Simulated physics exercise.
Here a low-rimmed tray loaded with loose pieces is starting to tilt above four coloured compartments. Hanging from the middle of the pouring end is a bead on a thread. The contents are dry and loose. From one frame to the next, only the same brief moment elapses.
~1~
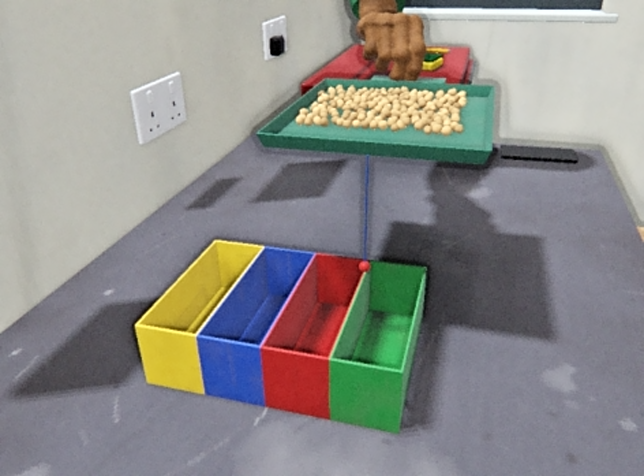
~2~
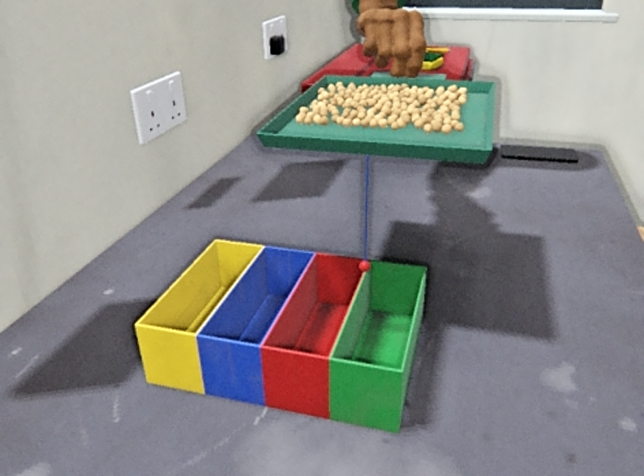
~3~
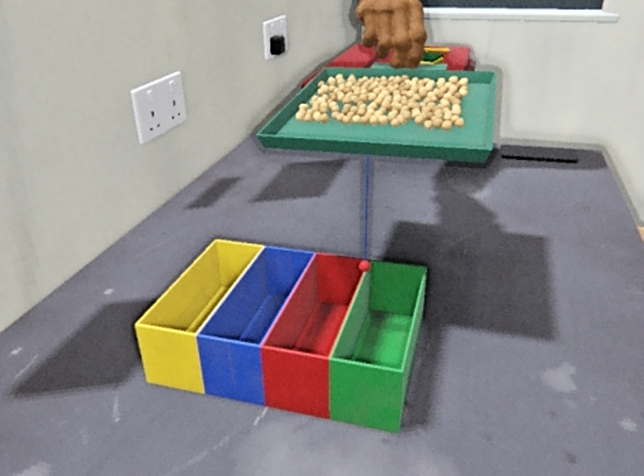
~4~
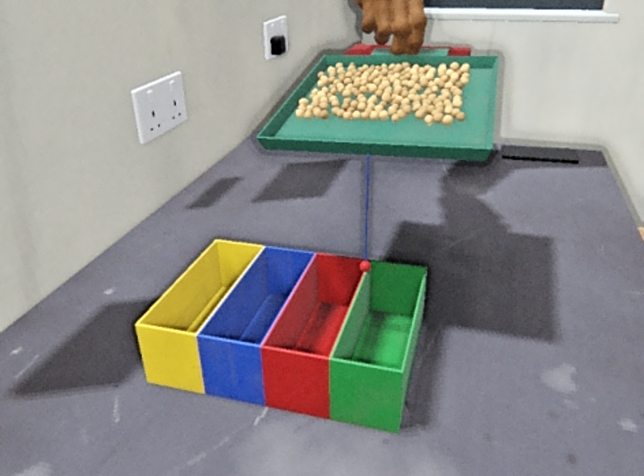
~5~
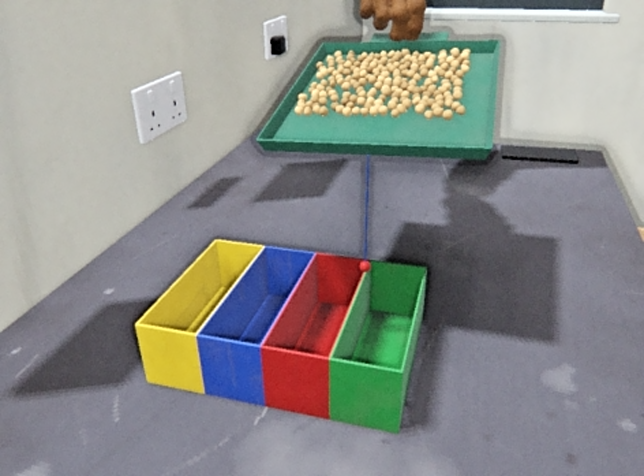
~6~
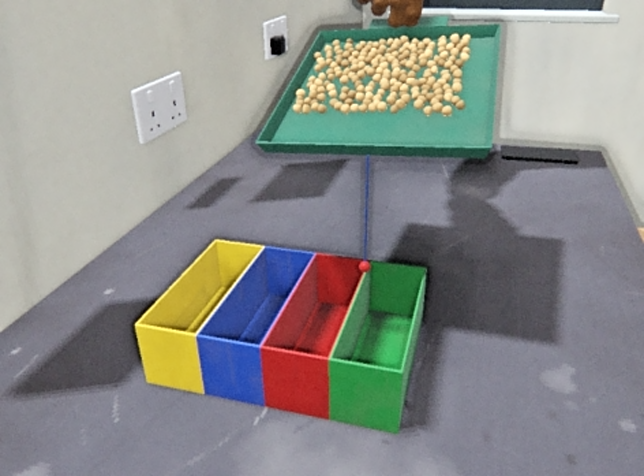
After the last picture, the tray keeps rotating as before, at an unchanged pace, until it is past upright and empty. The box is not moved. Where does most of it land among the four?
Most of it lands in the blue cell.
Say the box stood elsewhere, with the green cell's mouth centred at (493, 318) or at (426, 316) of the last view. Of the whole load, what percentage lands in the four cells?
About 70 in a hundred, then about 100 in a hundred.
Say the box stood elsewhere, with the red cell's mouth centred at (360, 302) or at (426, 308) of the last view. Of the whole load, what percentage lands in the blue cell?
Respectively 40 % and 20 %.
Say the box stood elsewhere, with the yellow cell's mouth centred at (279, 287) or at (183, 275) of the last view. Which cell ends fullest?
Going by the two tries in order: The yellow cell, then the cell in red.
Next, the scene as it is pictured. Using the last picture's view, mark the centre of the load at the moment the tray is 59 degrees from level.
The middle of the pieces lands at roughly (330, 129).
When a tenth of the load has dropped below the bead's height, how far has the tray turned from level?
I'd put it at about 70 degrees.
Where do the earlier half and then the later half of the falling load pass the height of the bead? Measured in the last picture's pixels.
Starting near (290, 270), moving on to near (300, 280).
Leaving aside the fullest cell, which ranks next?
Place 2: Red.
Just after the last frame, tray tipped steeply; almost all on the tray; just a few in the blue cell; just a few in the green cell; about a tenth falling or outside the box.
A moment on, tray tipped right over; roughly half on the tray; about a tenth in the blue cell; about a tenth in the green cell; about a tenth in the red cell; just a few in the yellow cell; roughly a quarter falling or outside the box.
Further on, tray tipped past a quarter turn; roughly half in the blue cell; roughly a third in the red cell; roughly a quarter in the green cell; about a tenth in the yellow cell; just a few falling or outside the box.
When it is over, tray tipped past a quarter turn; roughly half in the blue cell; roughly a third in the red cell; roughly a quarter in the green cell; about a tenth in the yellow cell; just a few outside the box.
